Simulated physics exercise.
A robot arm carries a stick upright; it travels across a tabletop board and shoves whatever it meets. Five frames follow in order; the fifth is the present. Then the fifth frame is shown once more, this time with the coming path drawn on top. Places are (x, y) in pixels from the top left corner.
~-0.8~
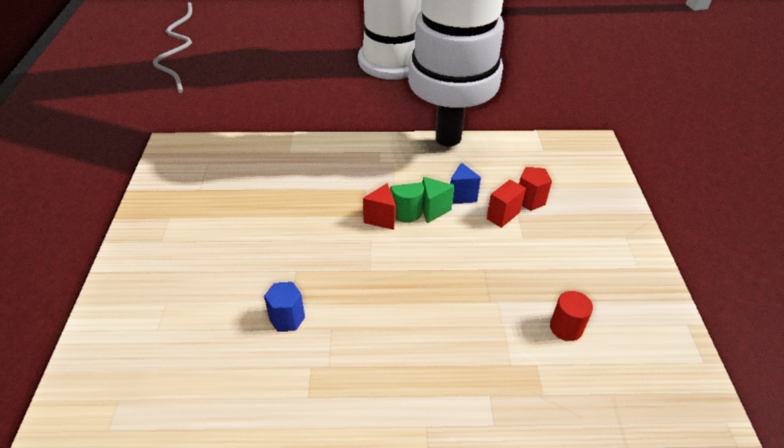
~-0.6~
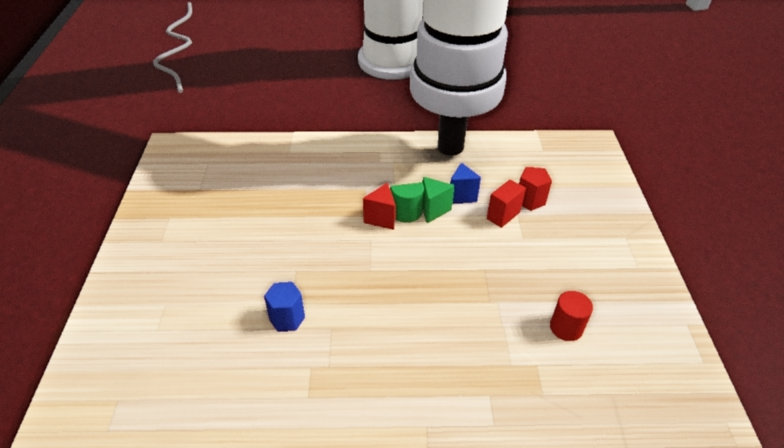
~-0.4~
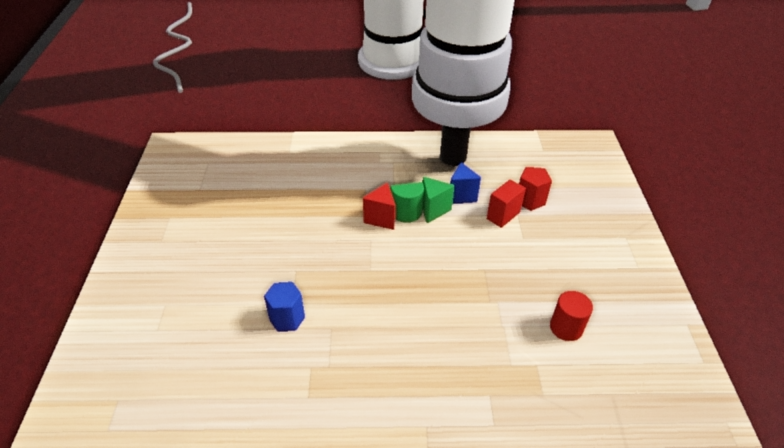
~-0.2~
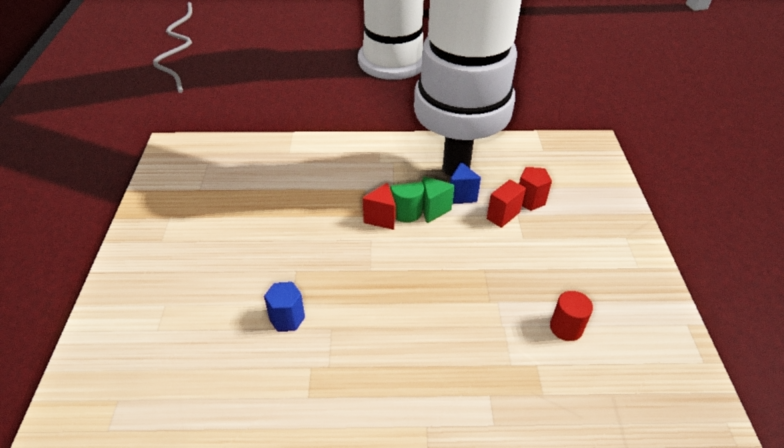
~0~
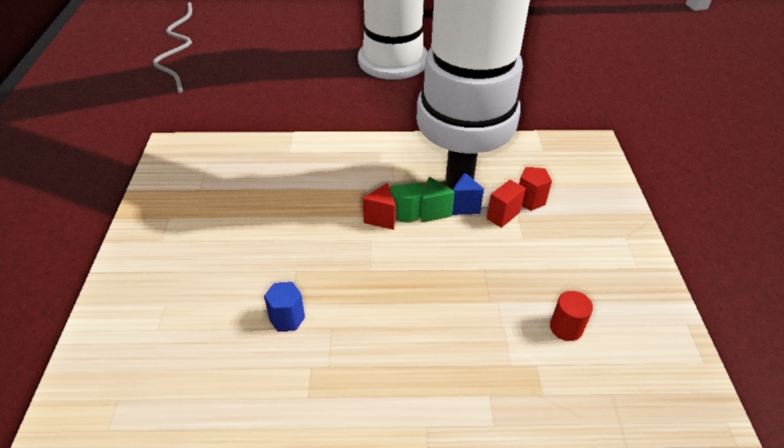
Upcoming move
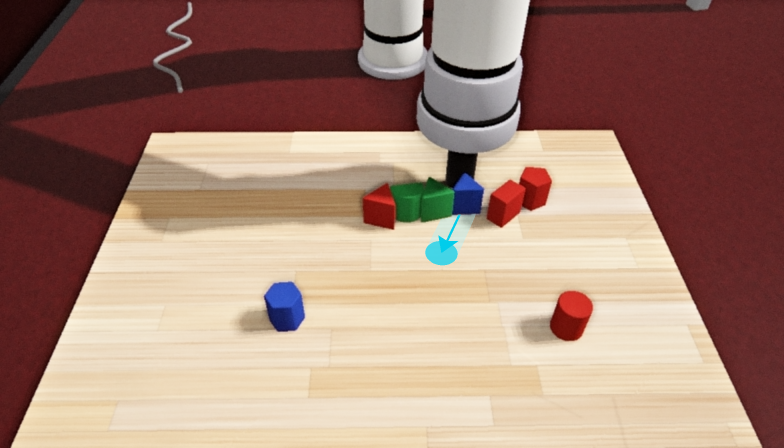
At first, a robot arm's dark stick hovers near the far edge of a wooden board scattered with red, green and blue blocks. The stick moves toward the viewer until it reaches the blue triangular block, then pushes it slightly forward beside the green triangular block, while the other blocks stay nearly still.
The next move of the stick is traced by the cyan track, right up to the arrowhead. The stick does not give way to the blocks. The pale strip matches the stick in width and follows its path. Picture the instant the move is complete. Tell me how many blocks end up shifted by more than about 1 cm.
My count: 2.
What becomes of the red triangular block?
By the end it is where it was.
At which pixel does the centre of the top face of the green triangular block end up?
It will likely be found at (427, 202).
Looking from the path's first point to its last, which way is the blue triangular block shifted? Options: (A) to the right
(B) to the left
The correct letter is B.
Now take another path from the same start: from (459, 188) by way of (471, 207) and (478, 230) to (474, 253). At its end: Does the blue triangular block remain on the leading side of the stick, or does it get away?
Ahead of the stick.
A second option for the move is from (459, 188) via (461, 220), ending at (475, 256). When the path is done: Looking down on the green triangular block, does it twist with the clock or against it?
Rotation: Clockwise.
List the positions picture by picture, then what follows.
The first frame shows stick's lower end (448, 139); red triangular block (382, 195); green D-shaped block (408, 189); green triangular block (435, 186); blue triangular block (465, 172); red oblong (508, 190).
The second frame shows stick (451, 148); blocks still.
The third frame shows stick (453, 158); blocks still.
The fourth frame shows stick (456, 169); blocks still.
The fifth frame shows stick (460, 181); red triangular block (382, 195); green D-shaped block (408, 189); green triangular block (436, 188); blue triangular block (468, 183); red oblong (508, 190).
Drawn move, from (459, 188) over (457, 219) to (441, 253).
On the path given first. One third of the way, stick (462, 202); green triangular block (436, 190), turned 15° clockwise; blue triangular block (473, 206).
Two thirds of the way, stick (453, 224); green D-shaped block (404, 188); green triangular block (428, 201), turned 65° clockwise; blue triangular block (477, 222), turned 70° anticlockwise.
At the end, stick (442, 246); red triangular block still; green D-shaped block (404, 188); green triangular block (427, 202), turned 70° clockwise; blue triangular block (476, 227), turned 115° anticlockwise; red oblong still.
